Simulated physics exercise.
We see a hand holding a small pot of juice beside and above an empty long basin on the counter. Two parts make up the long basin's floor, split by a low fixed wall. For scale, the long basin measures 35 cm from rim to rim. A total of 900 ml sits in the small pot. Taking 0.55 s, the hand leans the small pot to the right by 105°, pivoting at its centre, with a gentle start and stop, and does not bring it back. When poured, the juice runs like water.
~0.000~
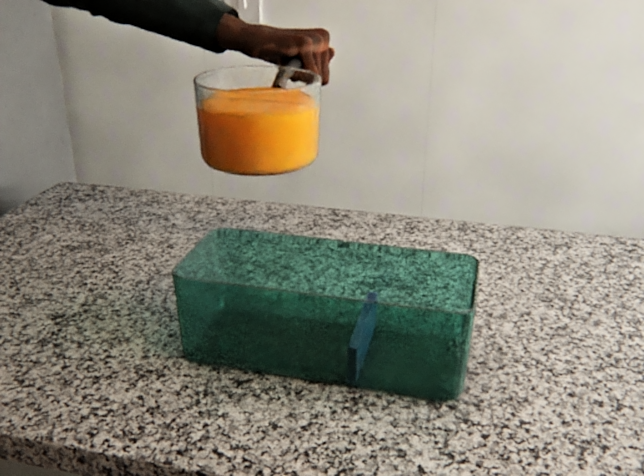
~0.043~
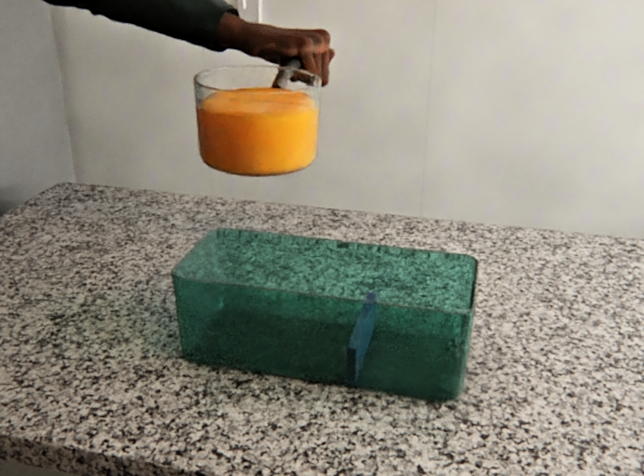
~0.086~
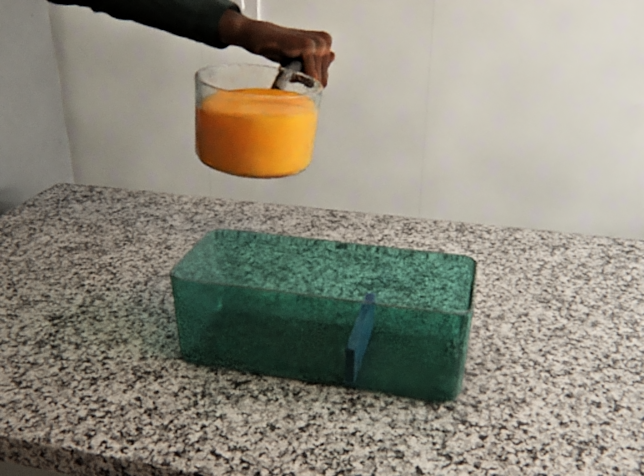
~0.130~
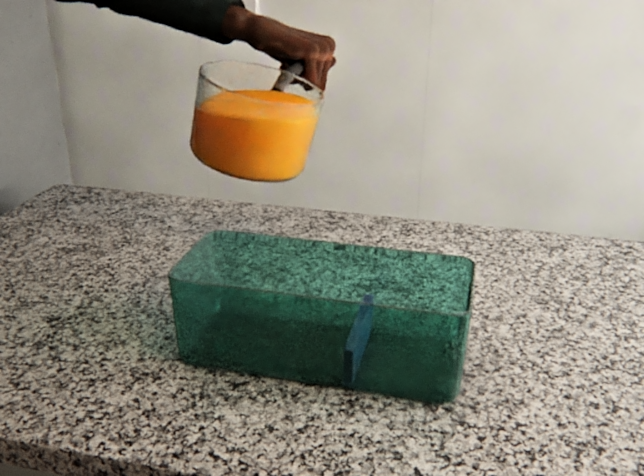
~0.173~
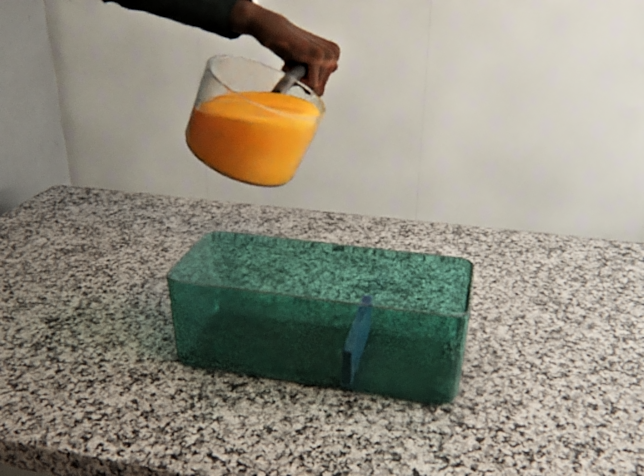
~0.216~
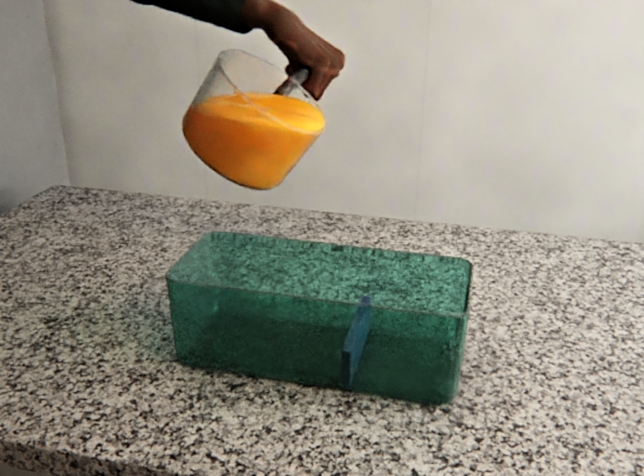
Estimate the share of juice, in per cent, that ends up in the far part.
About 52 per cent.
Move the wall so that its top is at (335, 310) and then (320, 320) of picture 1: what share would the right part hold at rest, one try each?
The first try gives 90 percent and the second 85 percent.
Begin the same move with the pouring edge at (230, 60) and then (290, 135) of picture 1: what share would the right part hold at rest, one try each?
10 per cent first, 5 per cent second.
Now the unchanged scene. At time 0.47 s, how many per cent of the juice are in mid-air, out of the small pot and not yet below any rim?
I'd say close to 46 per cent.
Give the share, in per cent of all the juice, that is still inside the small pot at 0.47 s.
Close to 40 in a hundred.
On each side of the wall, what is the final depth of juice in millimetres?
Some 14 mm on the left and some 28 mm on the right.
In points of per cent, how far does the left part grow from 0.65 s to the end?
26 %.
Then, 0.47 s in, the tilt is 99° and 41 per cent is still to pour, 2 is left of the wall and 11 right of it.
Then, 0.65 s in, the tilt is 105° and 10 per cent is still to pour, 21 is left of the wall and 56 right of it.
Then, 0.84 s in, the tilt is 105° and 1 per cent is still to pour, 37 is left of the wall and 51 right of it.
Then, 1.05 s in, the tilt is 105° and 0 per cent is still to pour, 45 is left of the wall and 53 right of it.
Finally, 47 per cent lies left of the wall, 52 right of it and 1 outside.
